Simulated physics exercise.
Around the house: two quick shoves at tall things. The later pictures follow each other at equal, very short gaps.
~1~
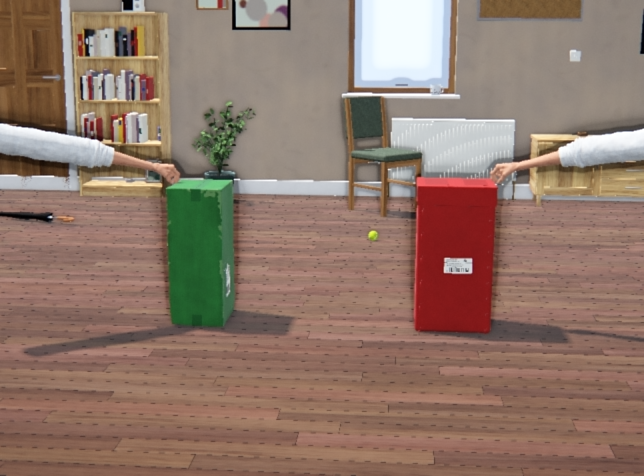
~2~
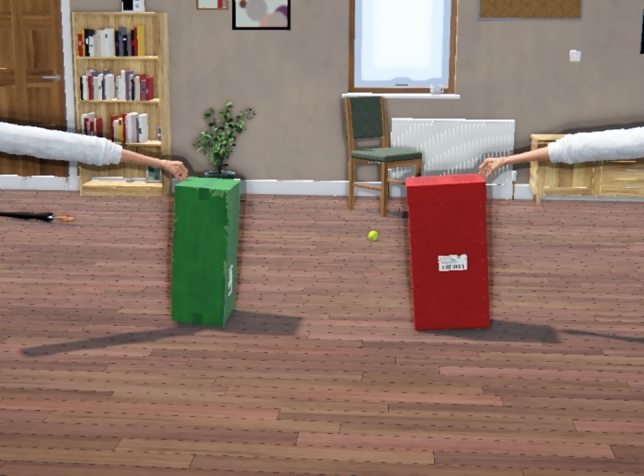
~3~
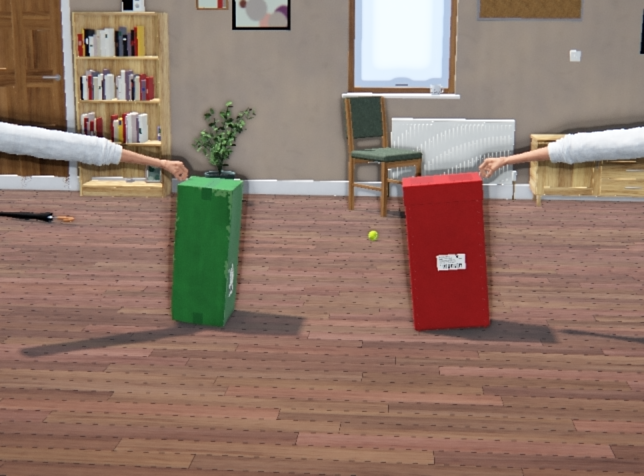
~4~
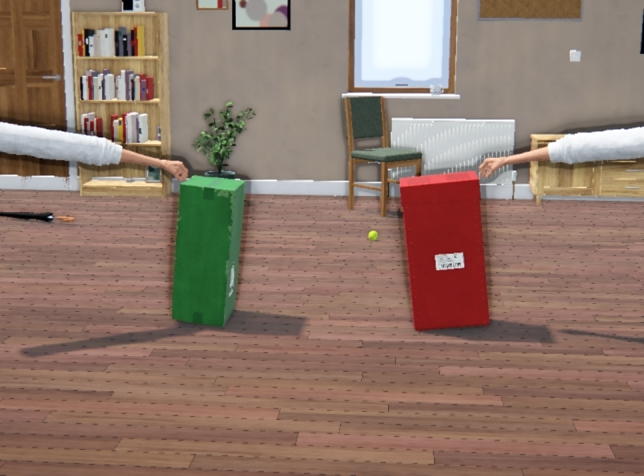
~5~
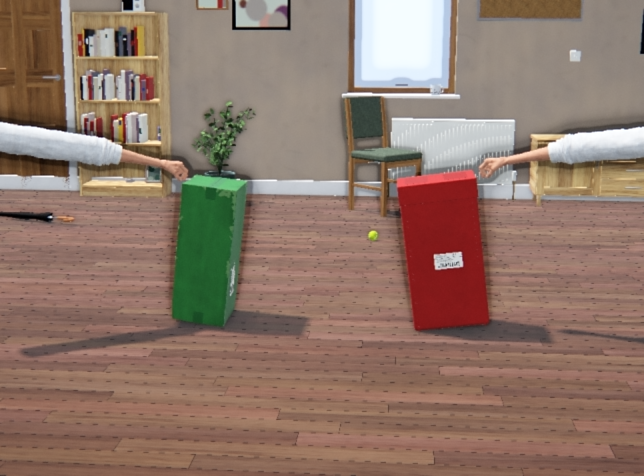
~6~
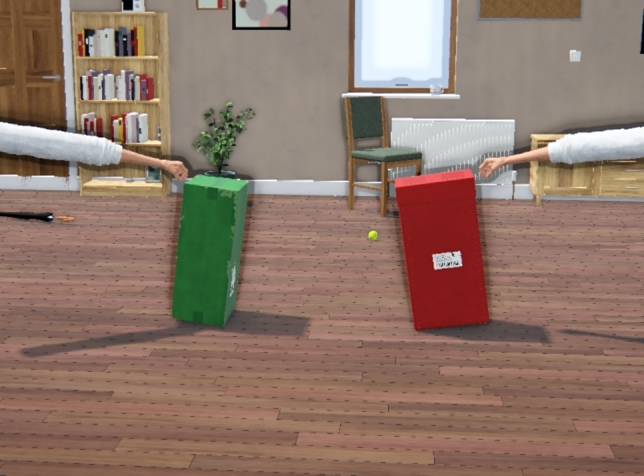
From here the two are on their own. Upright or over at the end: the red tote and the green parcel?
Outcome: The red tote settles on its feet, the green parcel settles on its feet.
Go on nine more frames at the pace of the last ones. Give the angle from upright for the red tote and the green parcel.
Then 10° and 8°.
Then, 0.36 s on from there, red tote upright near (455, 254); green parcel upright near (201, 252).
In the end, the red tote rocks back upright, near (454, 255); the green parcel rocks back upright, near (202, 252).
